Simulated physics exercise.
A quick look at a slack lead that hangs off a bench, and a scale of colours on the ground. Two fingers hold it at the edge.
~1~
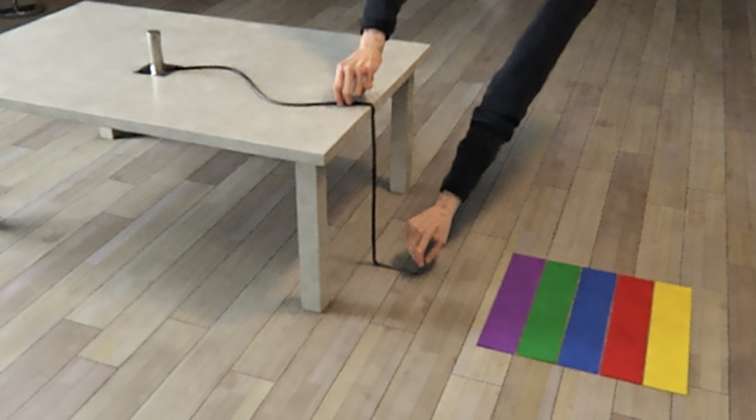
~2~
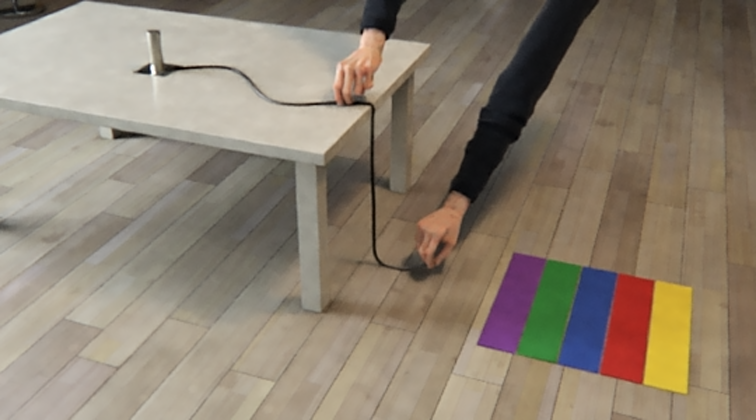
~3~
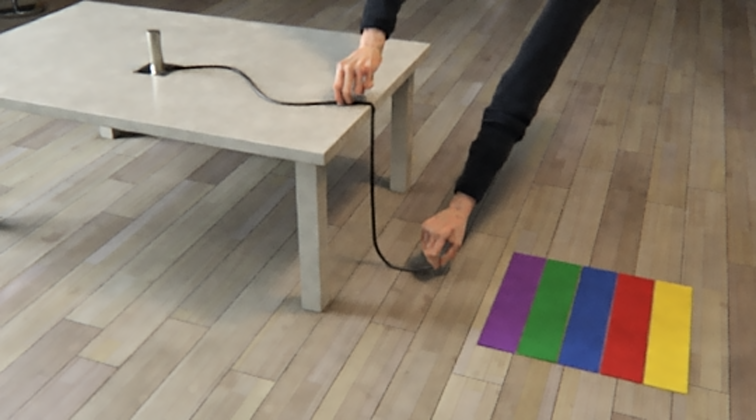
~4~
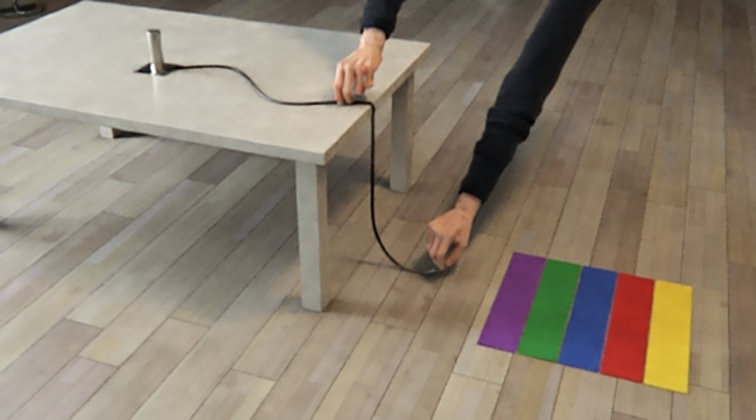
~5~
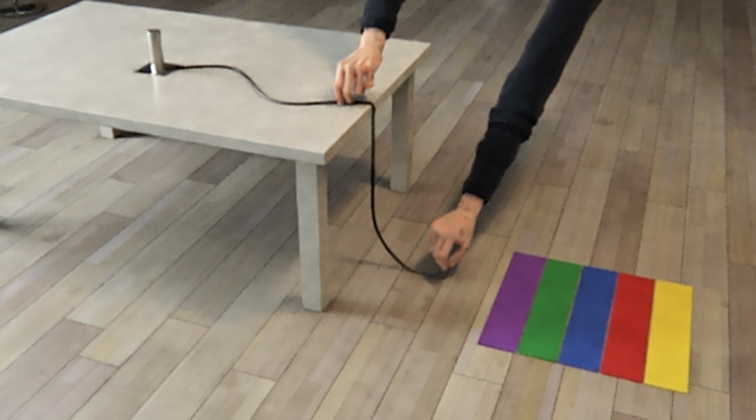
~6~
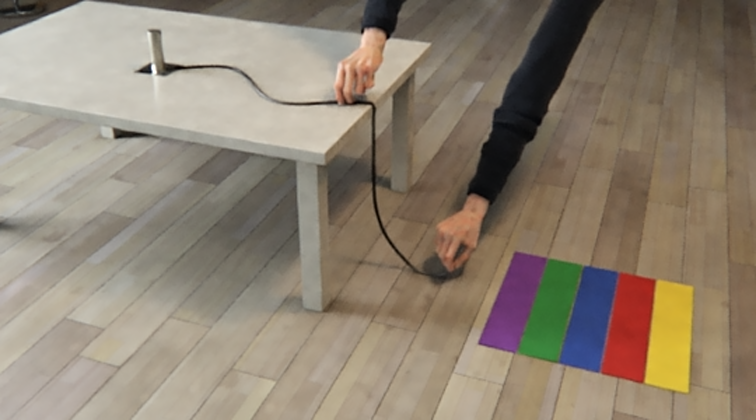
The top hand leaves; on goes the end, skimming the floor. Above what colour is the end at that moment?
The end stops over the blue strip.
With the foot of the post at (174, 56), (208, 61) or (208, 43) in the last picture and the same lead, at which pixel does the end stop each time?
In that order: (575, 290), (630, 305) and (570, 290).
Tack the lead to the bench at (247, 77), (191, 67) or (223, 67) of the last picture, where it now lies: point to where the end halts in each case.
Near (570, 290), (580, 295) and (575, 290).
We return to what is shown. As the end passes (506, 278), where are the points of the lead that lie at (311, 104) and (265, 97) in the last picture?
About (339, 100), and the other about (293, 91).
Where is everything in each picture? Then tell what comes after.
The first frame shows end (424, 262); purple (502, 330); green (542, 340); blue (582, 349); red (624, 359); yellow (667, 369).
The second frame shows end (434, 263); lead through (205, 67) (251, 83) (294, 105) (373, 115) (373, 186) (375, 255).
The third frame shows end (439, 264).
The fourth frame shows end (445, 265); lead through (206, 66) (251, 83) (294, 104) (373, 114) (372, 185) (387, 254).
The fifth frame shows end (448, 265).
The sixth frame shows end (454, 267); lead through (206, 67) (252, 83) (295, 104) (374, 114) (374, 185) (399, 253).
A little later, end near (506, 278); over purple.
Next, end near (558, 289); over green.
When it is tight, end near (589, 295); over blue. It gets as far as the blue strip.
